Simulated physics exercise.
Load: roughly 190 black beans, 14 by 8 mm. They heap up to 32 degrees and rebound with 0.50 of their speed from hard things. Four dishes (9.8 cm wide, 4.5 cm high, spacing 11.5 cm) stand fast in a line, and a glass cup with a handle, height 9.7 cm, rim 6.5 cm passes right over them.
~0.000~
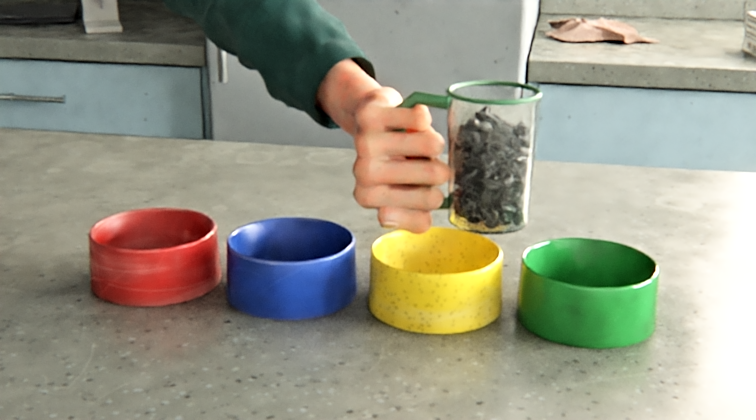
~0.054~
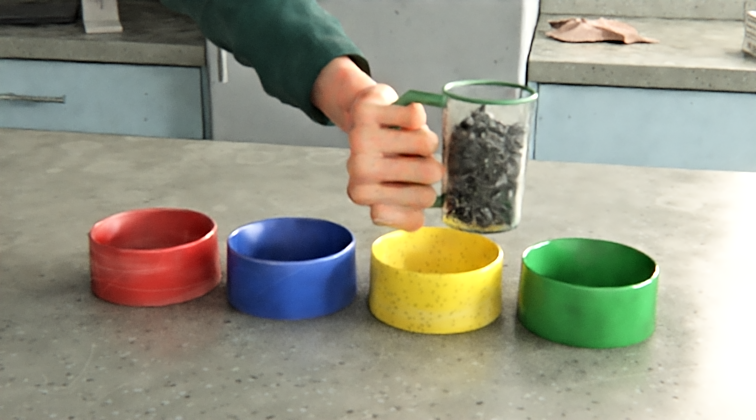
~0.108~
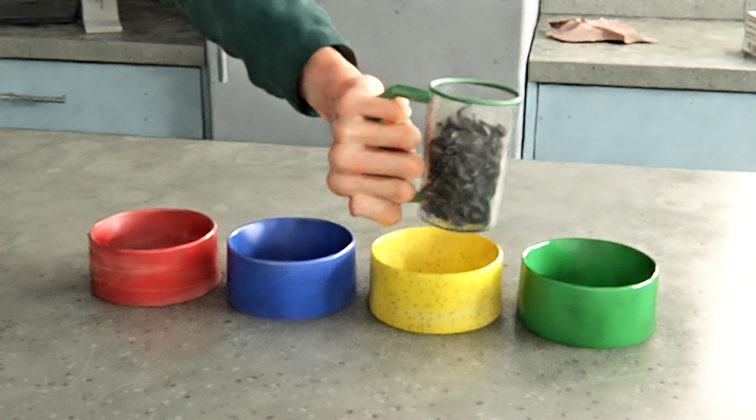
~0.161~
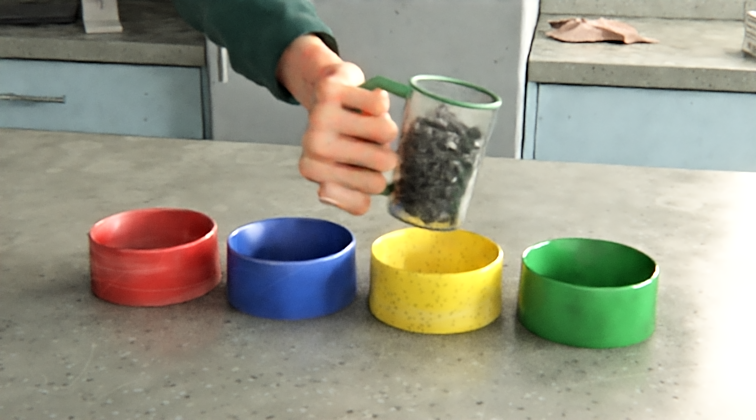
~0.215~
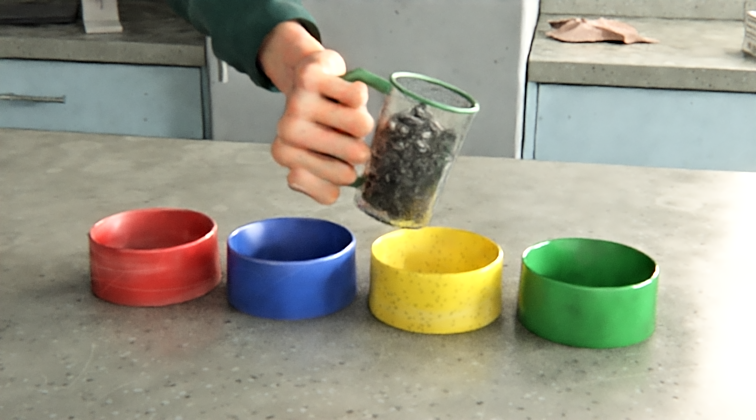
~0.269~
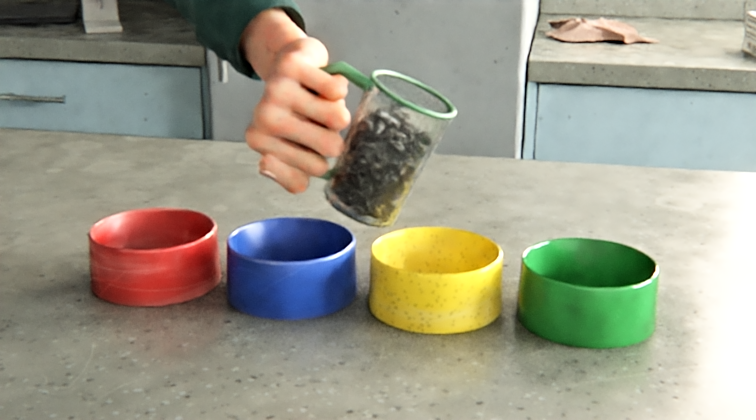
At first, a hand holds a clear cup of dark pieces upright by its green handle, above a row of red, blue, yellow and green dishes on a gray counter. The hand then moves left, gradually tilting the cup's rim to the right, while the pieces stay inside and the dishes remain still.
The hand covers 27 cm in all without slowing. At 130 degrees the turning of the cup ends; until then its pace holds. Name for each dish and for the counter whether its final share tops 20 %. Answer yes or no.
Red dish: Yes; blue dish: No; green dish: No; yellow dish: No; on the counter: Yes.
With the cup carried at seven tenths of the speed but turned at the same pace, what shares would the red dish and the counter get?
In that case red 70, counter 20.
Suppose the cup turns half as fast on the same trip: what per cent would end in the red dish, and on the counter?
Red 50, counter 40.
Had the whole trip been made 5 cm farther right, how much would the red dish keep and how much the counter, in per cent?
In that case red 0; counter 0.
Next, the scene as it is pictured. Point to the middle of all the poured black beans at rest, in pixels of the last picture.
Around (188, 271).
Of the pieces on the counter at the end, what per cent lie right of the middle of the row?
Some 0 per cent.
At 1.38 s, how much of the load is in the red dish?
Near 60 per cent so far.
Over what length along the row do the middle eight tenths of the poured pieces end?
Some 11 cm.
After 0.70 s, tilt 75 degrees; cup holds 100 %.
After 0.99 s, tilt 109 degrees; cup holds 95 %.
After 1.38 s, tilt 130 degrees; cup holds 0 %, red 60 %, blue 5 %.
At rest (2.6 s), red 60 %, blue 5 %, green 0 %, yellow 0 %, counter 35 %.
